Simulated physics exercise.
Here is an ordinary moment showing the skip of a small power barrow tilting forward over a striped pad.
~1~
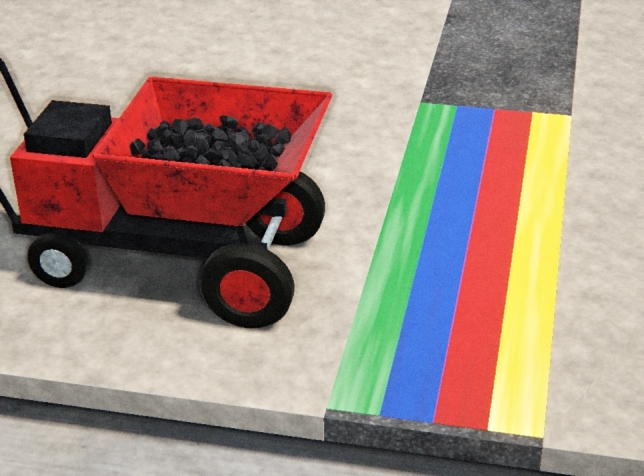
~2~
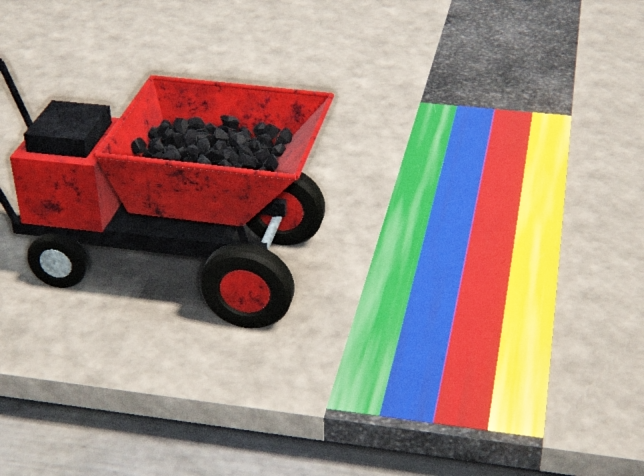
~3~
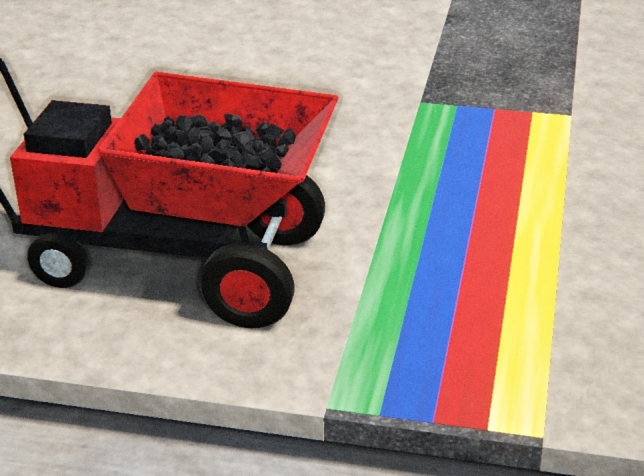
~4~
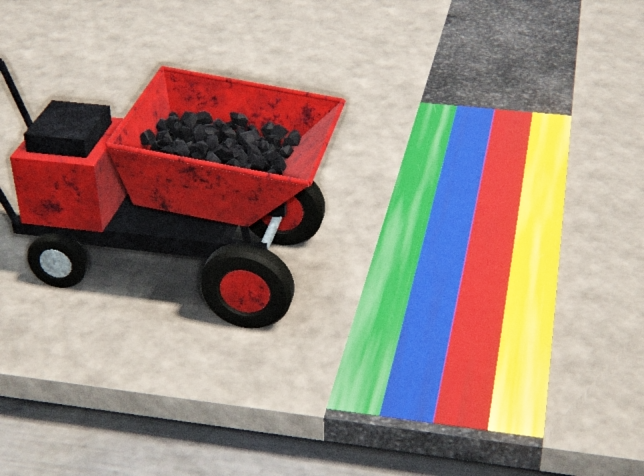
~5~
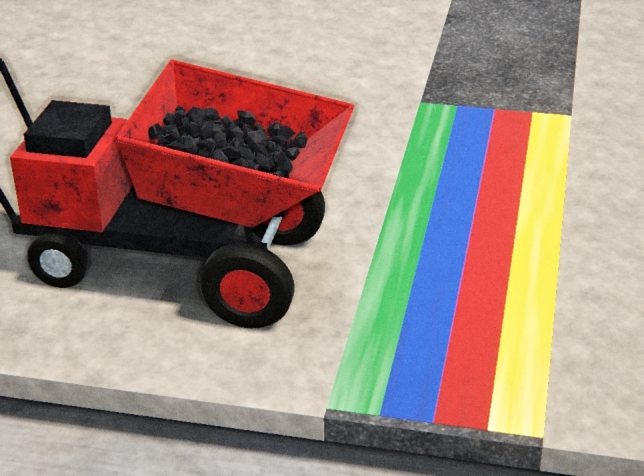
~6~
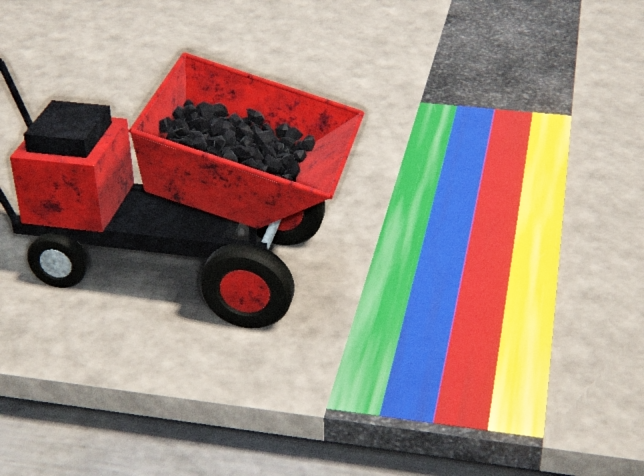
The red skip of a small power barrow, loaded with black lumps of coal, sits level at first, then tilts gradually forward to the right, while the wheels stay still beside a pad striped green, blue, red and yellow.
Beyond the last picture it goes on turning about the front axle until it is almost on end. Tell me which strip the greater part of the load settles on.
The greater part settles on the blue strip.
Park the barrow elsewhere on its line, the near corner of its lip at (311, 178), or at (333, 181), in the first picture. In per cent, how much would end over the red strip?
The first spot gives roughly 30 %; the second gives roughly 40 %.
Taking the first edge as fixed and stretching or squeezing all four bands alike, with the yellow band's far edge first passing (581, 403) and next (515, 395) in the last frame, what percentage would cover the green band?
10 per cent, then 0 per cent, roughly.
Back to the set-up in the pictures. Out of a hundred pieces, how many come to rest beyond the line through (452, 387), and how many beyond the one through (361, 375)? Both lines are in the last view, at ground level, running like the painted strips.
Around 30 in a hundred for the first, 80 in a hundred for the second.
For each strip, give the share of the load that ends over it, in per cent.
Green strip 5 %, blue strip 40 %, red strip 20 %, yellow strip 10 %.
Shortly afterwards, skip tipped steeply; the whole lot in the skip.
Next, skip tipped right over; the bulk in the skip; a little over the blue strip; only a few over the red strip.
Some moments later, skip tipped right over; near a quarter in the skip; only a few over the green strip; near a third over the blue strip; near a quarter over the red strip; a little over the yellow strip; only a few off the paint.
In the end, skip tipped right over; near a quarter in the skip; a little over the green strip; near a third over the blue strip; near a quarter over the red strip; a little over the yellow strip; only a few off the paint.
